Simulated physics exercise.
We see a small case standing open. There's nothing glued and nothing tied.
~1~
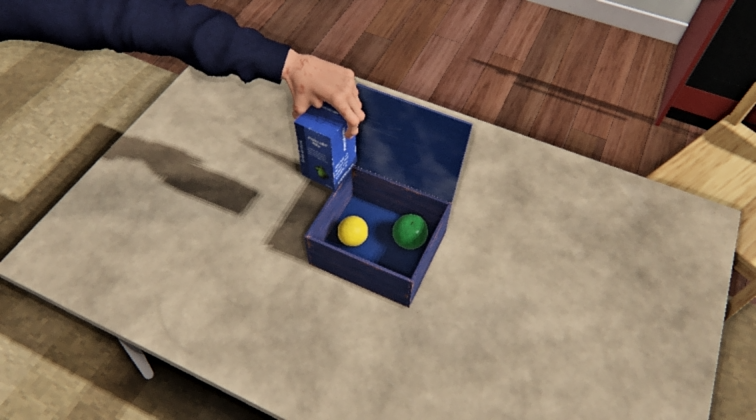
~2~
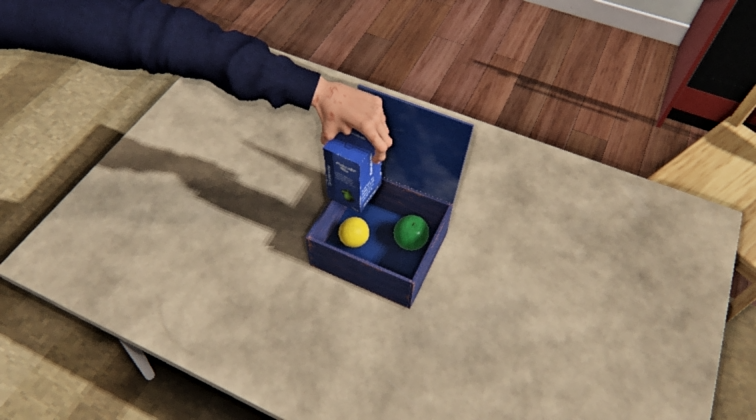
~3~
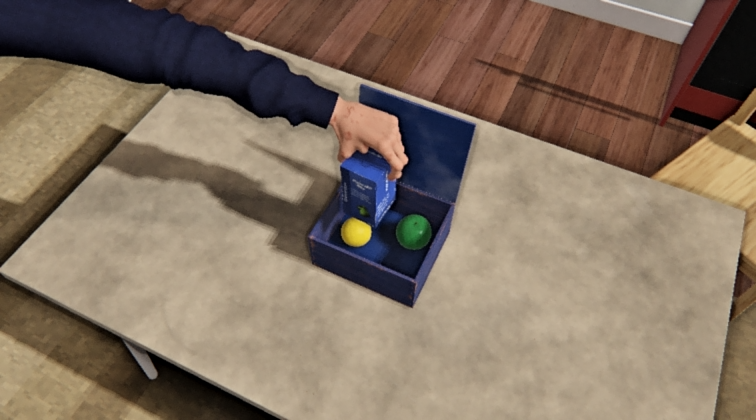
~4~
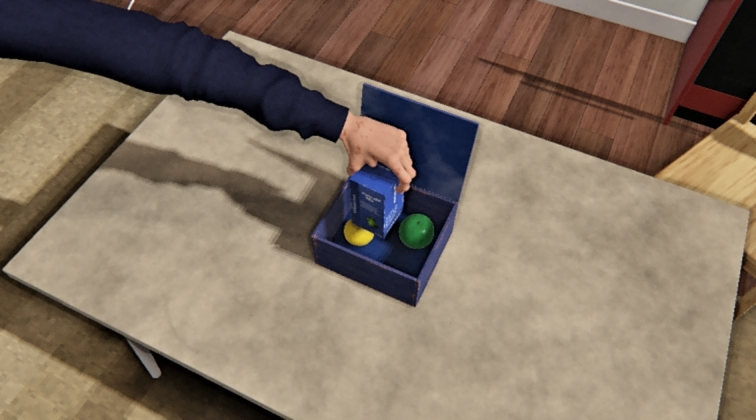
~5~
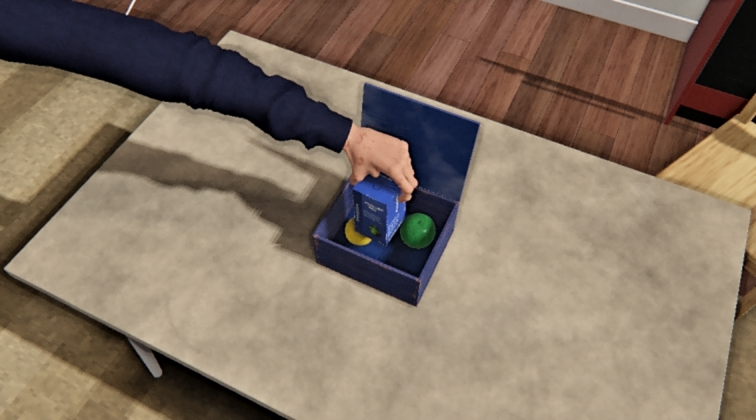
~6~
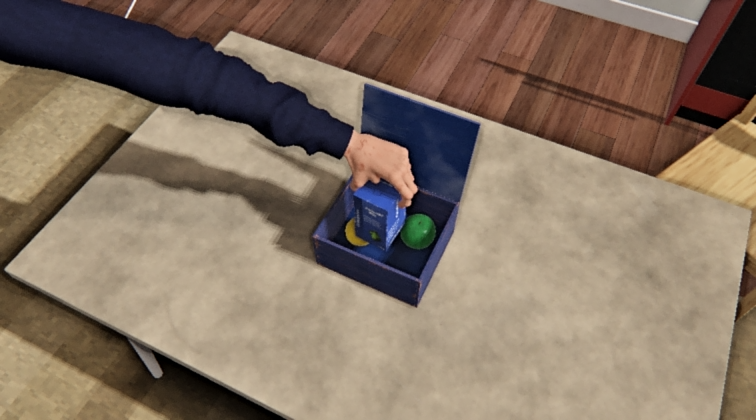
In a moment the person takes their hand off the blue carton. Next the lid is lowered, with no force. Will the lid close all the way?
Yes.
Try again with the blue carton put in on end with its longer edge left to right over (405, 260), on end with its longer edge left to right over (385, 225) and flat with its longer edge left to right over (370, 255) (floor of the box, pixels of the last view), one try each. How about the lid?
Well, the first try leaves the lid standing open, the second leaves it standing open, and the third leaves it lying shut.
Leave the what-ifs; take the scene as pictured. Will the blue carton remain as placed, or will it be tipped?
Looking at the last picture, it sits at an angle.
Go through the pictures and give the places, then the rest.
In the first picture, coming down; blue carton (327, 143); yellow lemon (353, 231).
In the second picture, coming down; blue carton (354, 167); yellow lemon (354, 232).
In the third picture, coming down; blue carton (369, 184); yellow lemon (356, 232).
In the fourth picture, coming down; blue carton (378, 195).
In the fifth picture, coming down; blue carton (380, 204).
In the sixth picture, put in, still held; blue carton (381, 210).
Then, 0.30 s on from there, blue carton turned 70° from how it was put near (390, 238); yellow lemon shifted a little.
Then, 1.30 s on from there, lid 82° above the rim; blue carton on its side near (389, 257); yellow lemon shifted a little.
Then, 1.70 s on from there, lid 46° above the rim; blue carton on its side near (389, 257); yellow lemon shifted a little.
Then, 1.90 s on from there, lid 17° above the rim; blue carton on its side near (389, 257); yellow lemon shifted a little.
In the end, lid shut; toppled in the box, blue carton; the other 2 unmoved. At the end, from the last picture's camera, blue carton near (389, 257).
